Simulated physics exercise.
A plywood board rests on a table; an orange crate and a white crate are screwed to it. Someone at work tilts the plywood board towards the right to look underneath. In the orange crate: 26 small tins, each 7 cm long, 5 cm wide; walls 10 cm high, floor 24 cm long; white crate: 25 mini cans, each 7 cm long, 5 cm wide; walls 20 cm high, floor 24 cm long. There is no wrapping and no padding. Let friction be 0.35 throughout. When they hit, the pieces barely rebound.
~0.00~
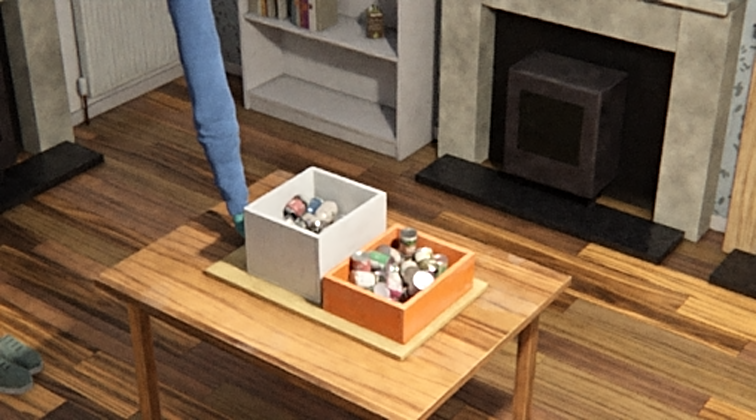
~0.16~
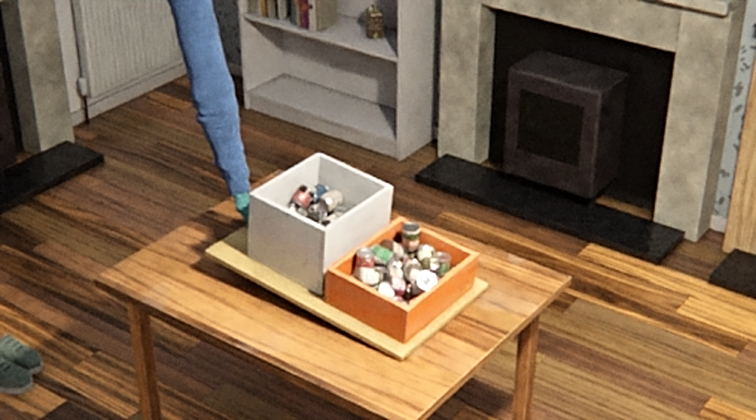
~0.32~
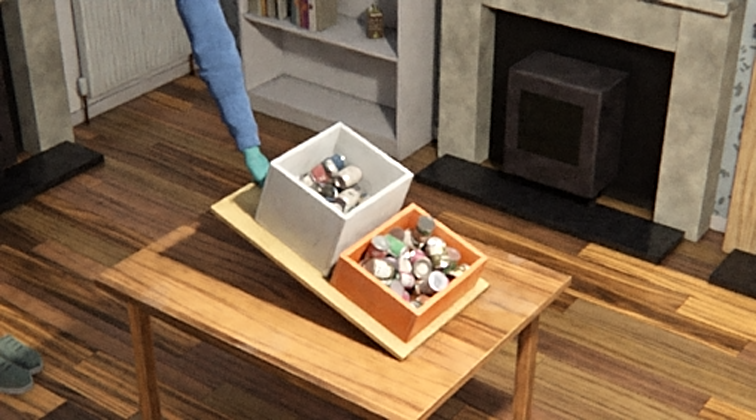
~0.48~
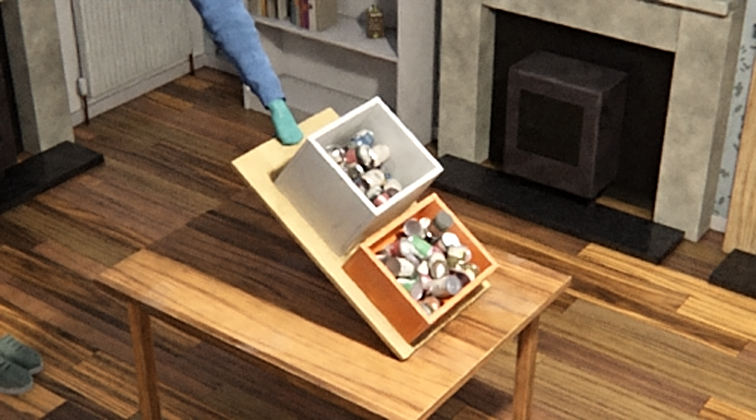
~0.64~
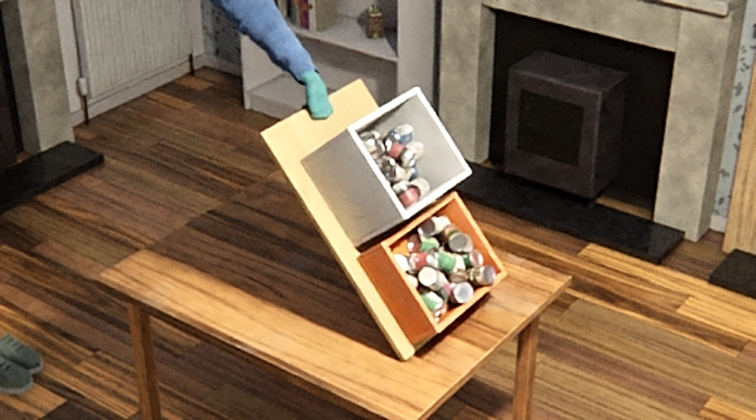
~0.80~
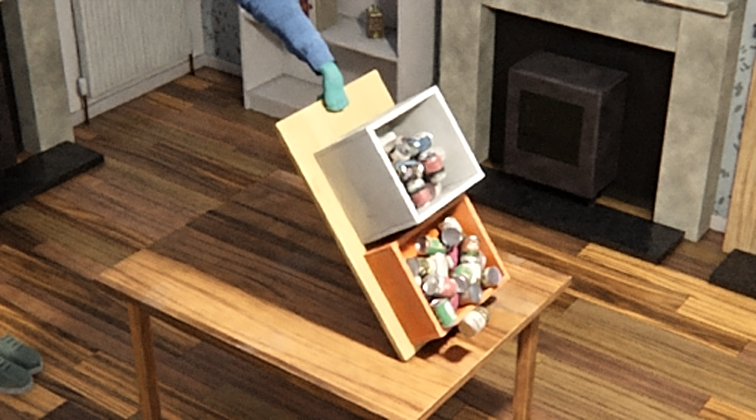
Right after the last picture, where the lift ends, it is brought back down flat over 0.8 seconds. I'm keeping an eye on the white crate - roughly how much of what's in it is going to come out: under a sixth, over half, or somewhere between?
The spill is smaller than a sixth.
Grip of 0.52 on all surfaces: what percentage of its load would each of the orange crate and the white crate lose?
In that case the orange crate sheds 10 per cent, while the white crate sheds 0 per cent.
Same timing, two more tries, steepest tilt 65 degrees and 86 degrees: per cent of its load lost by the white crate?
10 % and 70 %.
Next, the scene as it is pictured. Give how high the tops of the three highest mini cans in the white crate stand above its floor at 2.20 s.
Some 14 centimetres up.
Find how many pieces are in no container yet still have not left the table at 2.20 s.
Roughly 0.
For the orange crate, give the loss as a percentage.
For the orange crate, roughly 0 percent.
After 1.02 s, tilt 44°; orange crate 25 in, 1 out and white crate 25 in, 0 out.
After 1.30 s, tilt 17°; orange crate 25 in, 1 out and white crate 25 in, 0 out.
After 1.70 s, tilt 0°; orange crate 25 in, 1 out and white crate 25 in, 0 out.
Final count (at 2.20 s), orange crate 25 in, 1 out and white crate 25 in, 0 out. Asked share, 0 of 25, 0 per cent.
